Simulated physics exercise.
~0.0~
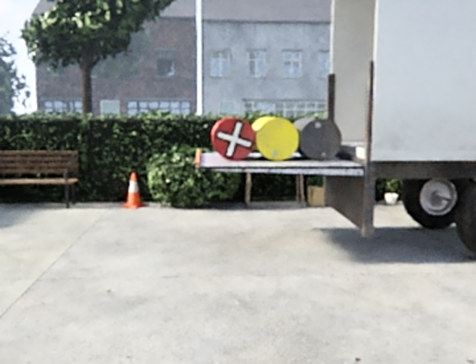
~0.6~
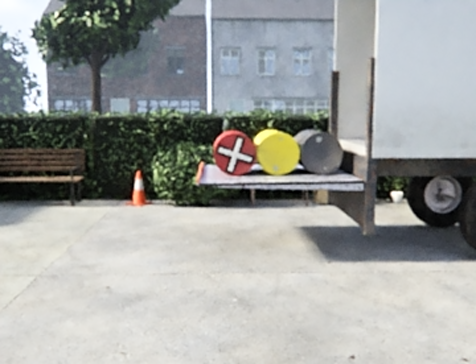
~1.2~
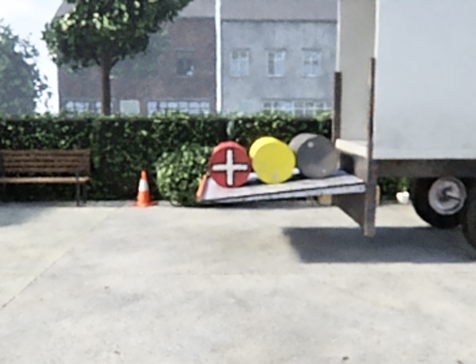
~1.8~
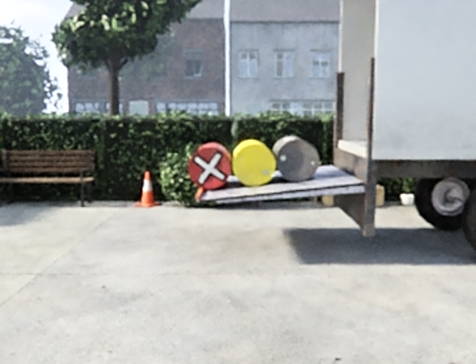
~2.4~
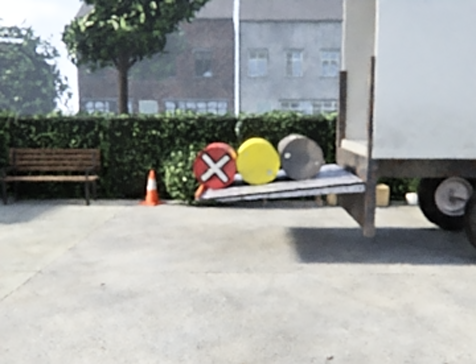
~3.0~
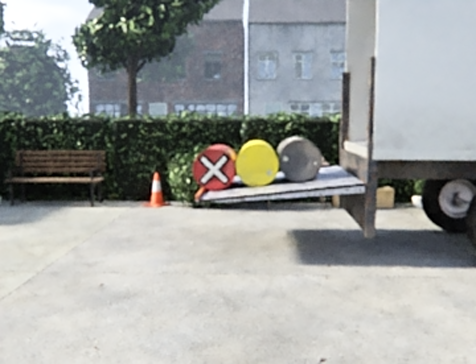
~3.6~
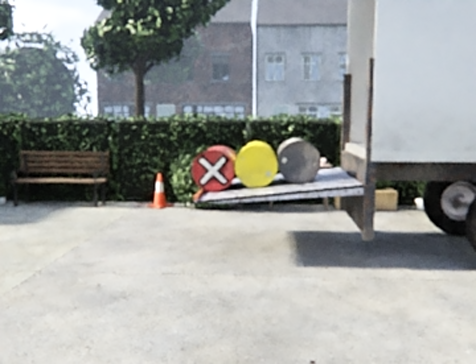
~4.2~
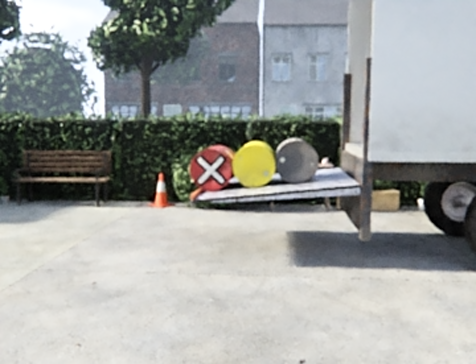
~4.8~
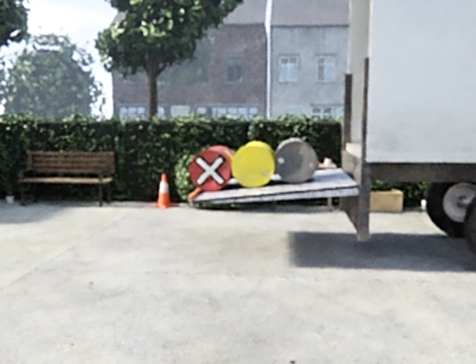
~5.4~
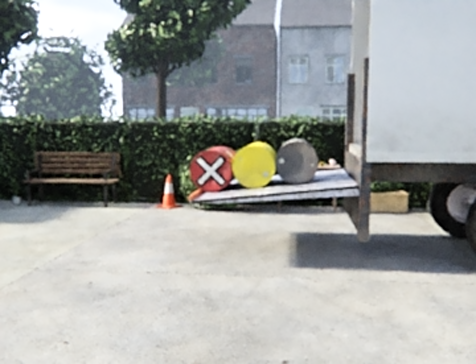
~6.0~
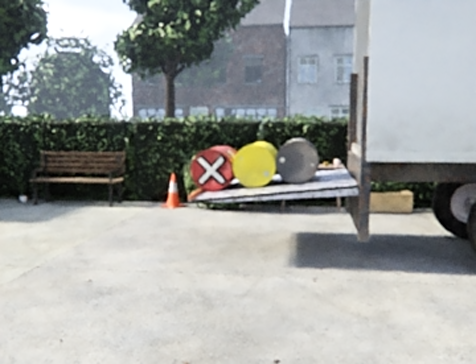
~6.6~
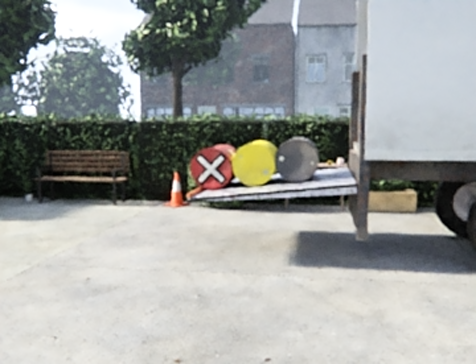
In a paved yard, a lorry's tail-lift holding red, yellow and grey drums came down slightly and tipped outwards, so they rolled left until the red one reached the outer edge, rocked back a touch, and all three settled on the sloping plate.
